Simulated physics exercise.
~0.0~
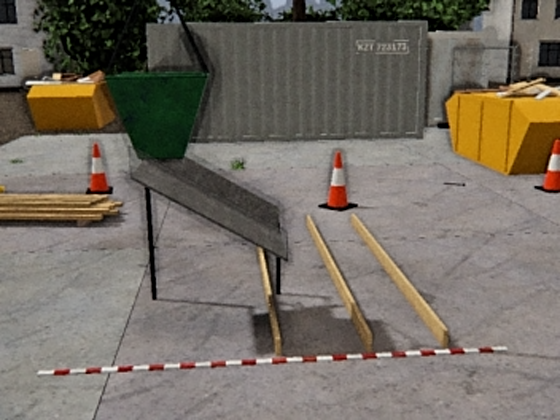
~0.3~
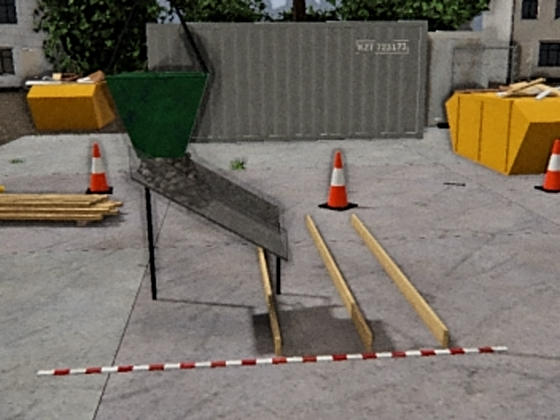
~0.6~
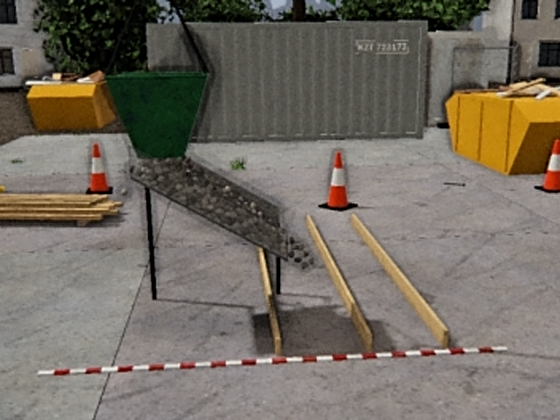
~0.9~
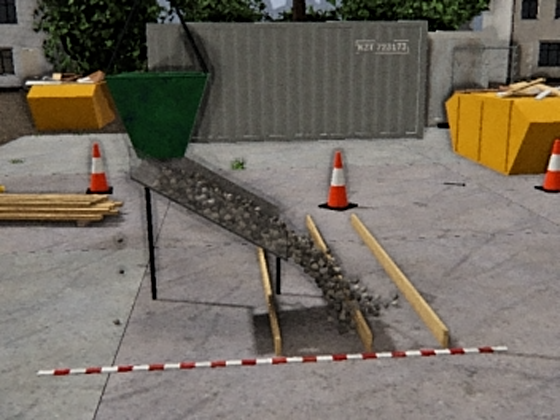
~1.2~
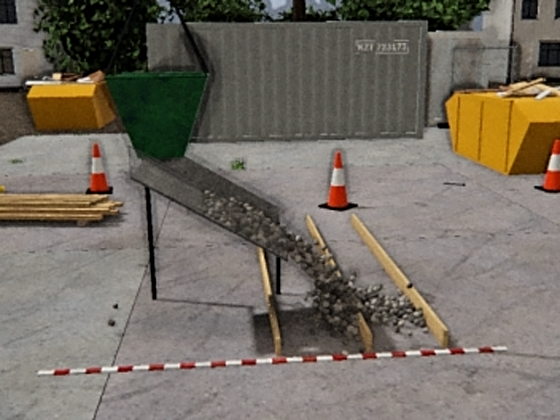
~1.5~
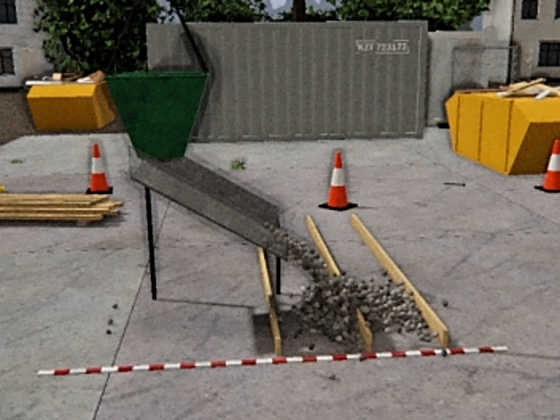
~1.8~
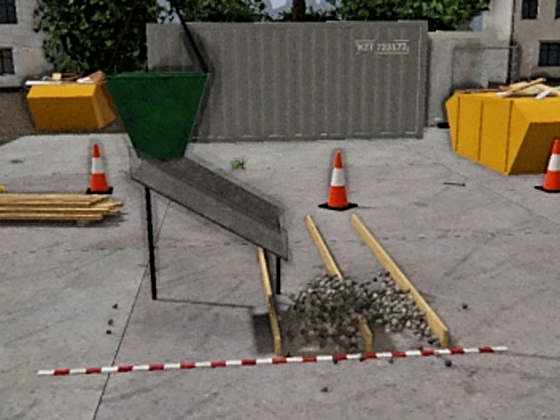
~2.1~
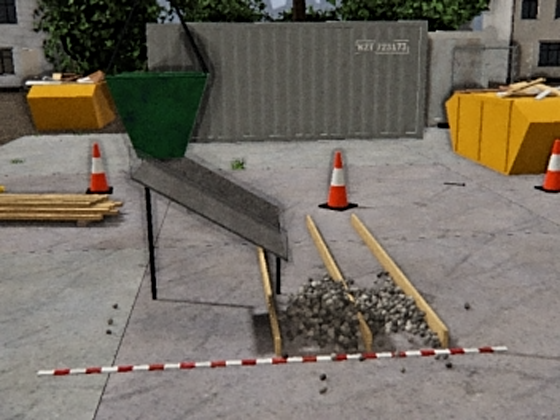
Paved yard with grey stones sliding from a green skip down a steel chute, settling between three boards, mostly in the left bay.
